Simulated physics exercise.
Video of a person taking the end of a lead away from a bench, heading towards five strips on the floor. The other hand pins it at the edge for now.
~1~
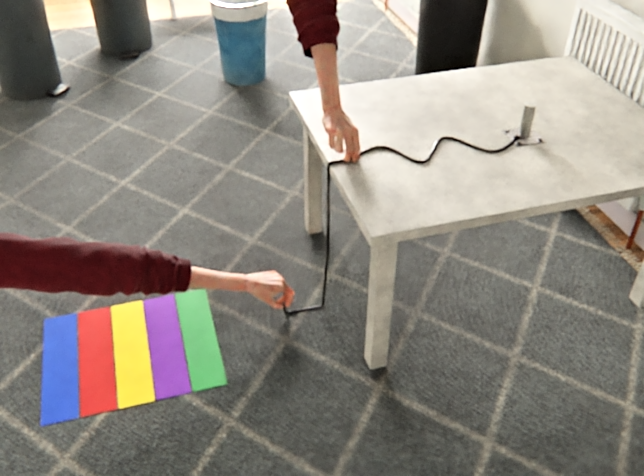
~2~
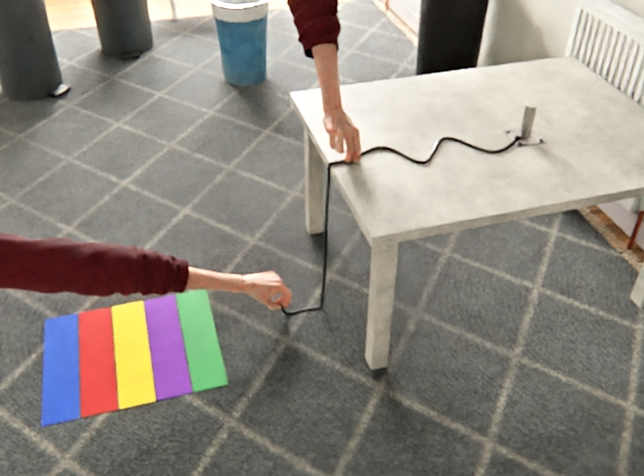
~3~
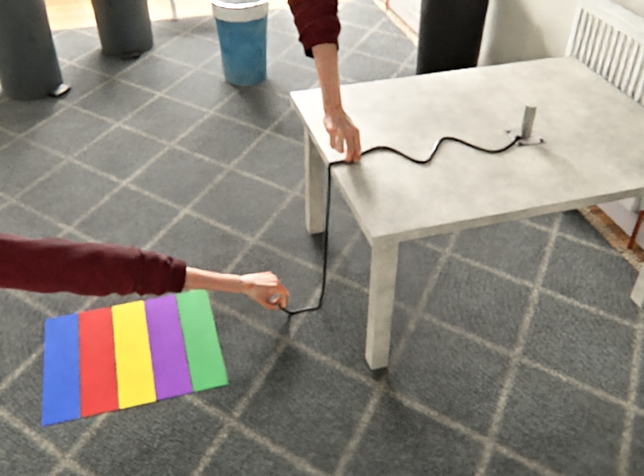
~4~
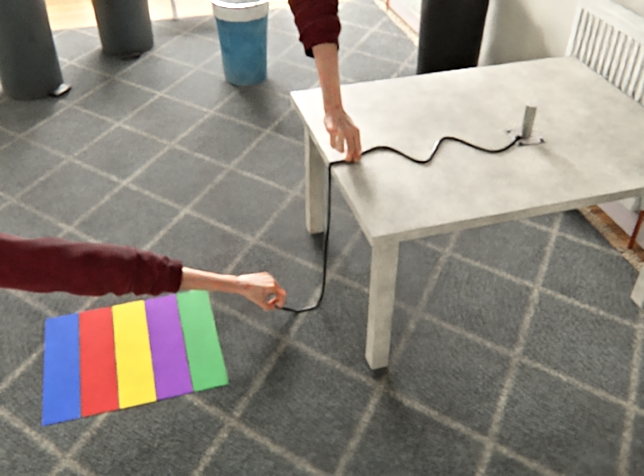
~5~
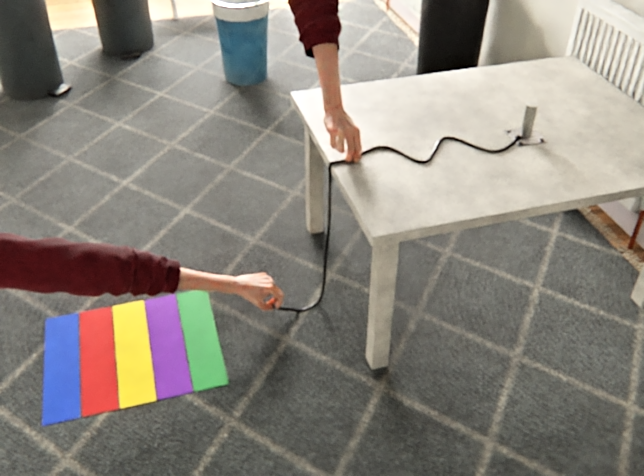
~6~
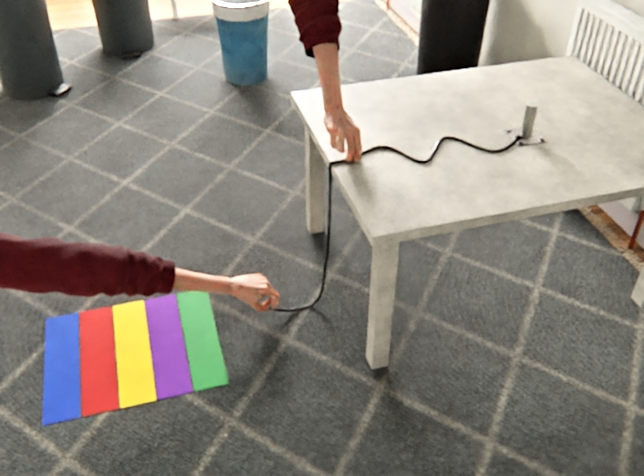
Black lead held at a pale table's edge by one hand, its lower end inching left in the other above grey carpet.
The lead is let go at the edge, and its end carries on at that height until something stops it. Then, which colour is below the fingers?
The red one is below them.
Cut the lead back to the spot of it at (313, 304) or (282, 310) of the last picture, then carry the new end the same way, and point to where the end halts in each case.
Try one: (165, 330); try two: (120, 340).
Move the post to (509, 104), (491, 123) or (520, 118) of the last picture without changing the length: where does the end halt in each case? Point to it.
The three places are (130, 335), (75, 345) and (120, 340), in that order.
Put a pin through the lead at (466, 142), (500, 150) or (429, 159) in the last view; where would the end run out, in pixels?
First try (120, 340), second try (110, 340), third try (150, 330).
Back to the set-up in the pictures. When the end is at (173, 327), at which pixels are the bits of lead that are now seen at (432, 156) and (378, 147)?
You'll find the first mark at (393, 155) and the second mark at (330, 172).
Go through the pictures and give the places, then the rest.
The first frame shows end (284, 305); green (206, 369); purple (171, 376); yellow (135, 384); red (98, 392); blue (60, 401).
The second frame shows end (282, 306); lead through (500, 151) (436, 145) (386, 148) (329, 176) (326, 238) (323, 292).
The third frame shows end (280, 306).
The fourth frame shows end (276, 307); lead through (500, 150) (437, 145) (387, 147) (330, 176) (327, 238) (323, 291).
The fifth frame shows end (274, 307).
The sixth frame shows end (270, 308); lead through (501, 150) (437, 145) (387, 147) (330, 176) (328, 237) (321, 292).
Soon after, end near (173, 327); over purple.
After that, end near (127, 336); over yellow.
At the stop, end near (100, 342); over red. The red one.
